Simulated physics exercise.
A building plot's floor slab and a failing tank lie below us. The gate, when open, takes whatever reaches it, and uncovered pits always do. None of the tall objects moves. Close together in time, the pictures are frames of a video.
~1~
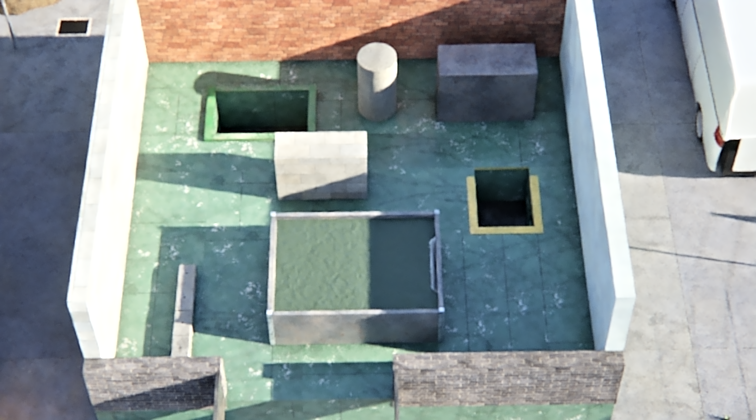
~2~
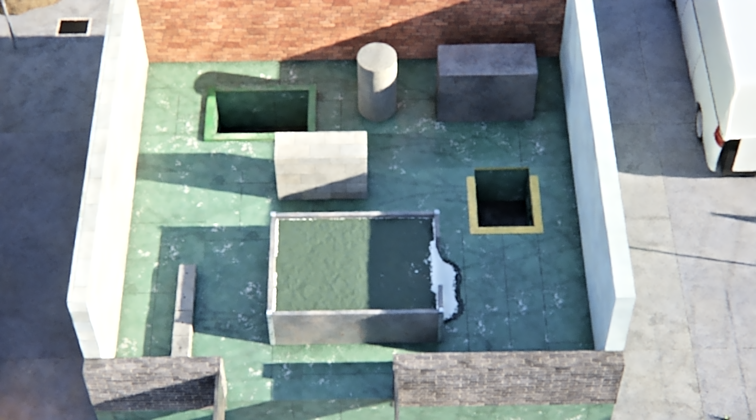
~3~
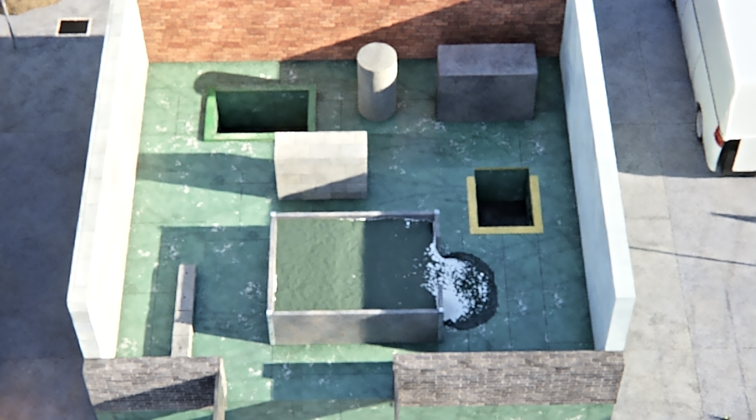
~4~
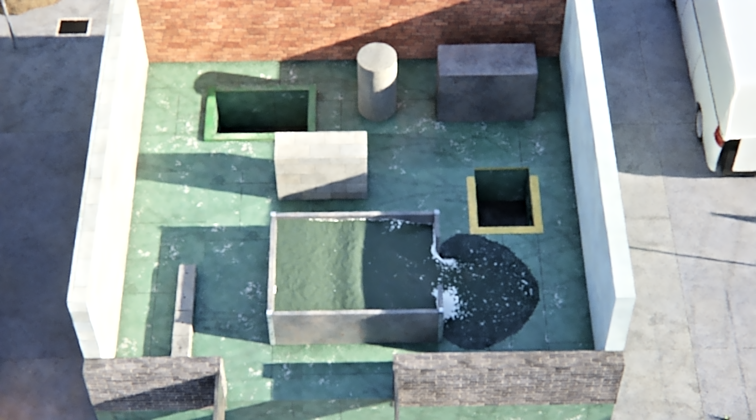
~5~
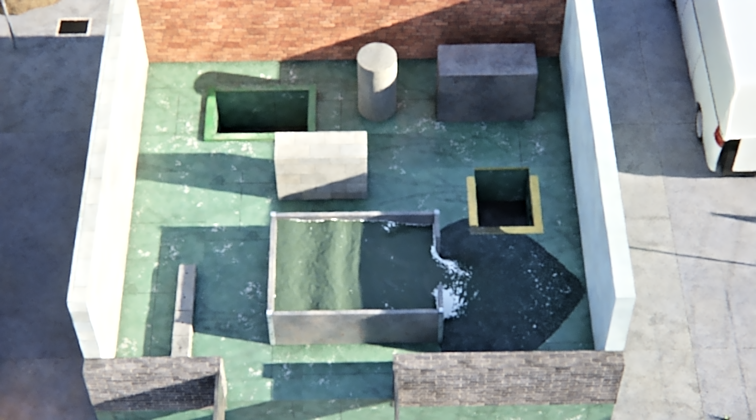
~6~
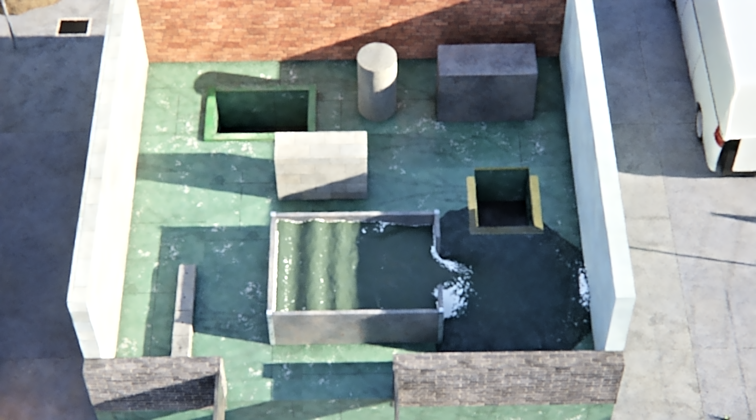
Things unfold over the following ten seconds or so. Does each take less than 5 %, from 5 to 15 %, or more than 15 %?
The gate will take at least five but at most fifteen per cent; the green pit will take below five per cent; the yellow pit will take beyond fifteen per cent.
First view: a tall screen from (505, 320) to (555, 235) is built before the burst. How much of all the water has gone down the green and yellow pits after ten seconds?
I'd give green roughly 0 % and yellow roughly 45 %.
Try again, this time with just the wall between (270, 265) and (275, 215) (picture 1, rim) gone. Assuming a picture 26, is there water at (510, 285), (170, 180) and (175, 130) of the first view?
First point spared, second point swamped, third point swamped.
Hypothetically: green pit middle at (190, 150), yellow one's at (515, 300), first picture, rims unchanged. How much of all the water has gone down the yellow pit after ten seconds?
Roughly 65 per cent ends up in the yellow pit.
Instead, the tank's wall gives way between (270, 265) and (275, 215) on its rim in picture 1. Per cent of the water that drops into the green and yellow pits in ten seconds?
Green 12 %, yellow 2 %.
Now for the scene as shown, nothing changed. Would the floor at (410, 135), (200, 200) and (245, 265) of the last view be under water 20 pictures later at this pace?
Point 1: Inundated; point 2: Unwetted; point 3: Unwetted.
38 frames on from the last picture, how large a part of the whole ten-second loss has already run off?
About 55 %.
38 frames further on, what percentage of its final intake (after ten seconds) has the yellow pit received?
The figure is near 65 per cent.
A moment on, water covers 15 % of the floor; the gate 0 %, the green pit 0 %, the yellow pit 1 %.
Next, water covers 20 % of the floor; the gate 0 %, the green pit 0 %, the yellow pit 3 %.
Then, water covers 35 % of the floor; the gate 0 %, the green pit 0 %, the yellow pit 7 %.
Later, water covers 60 % of the floor; the gate 4 %, the green pit 0 %, the yellow pit 15 %.
In the end, water covers 90 % of the floor; the gate 9 %, the green pit 0 %, the yellow pit 23 %.
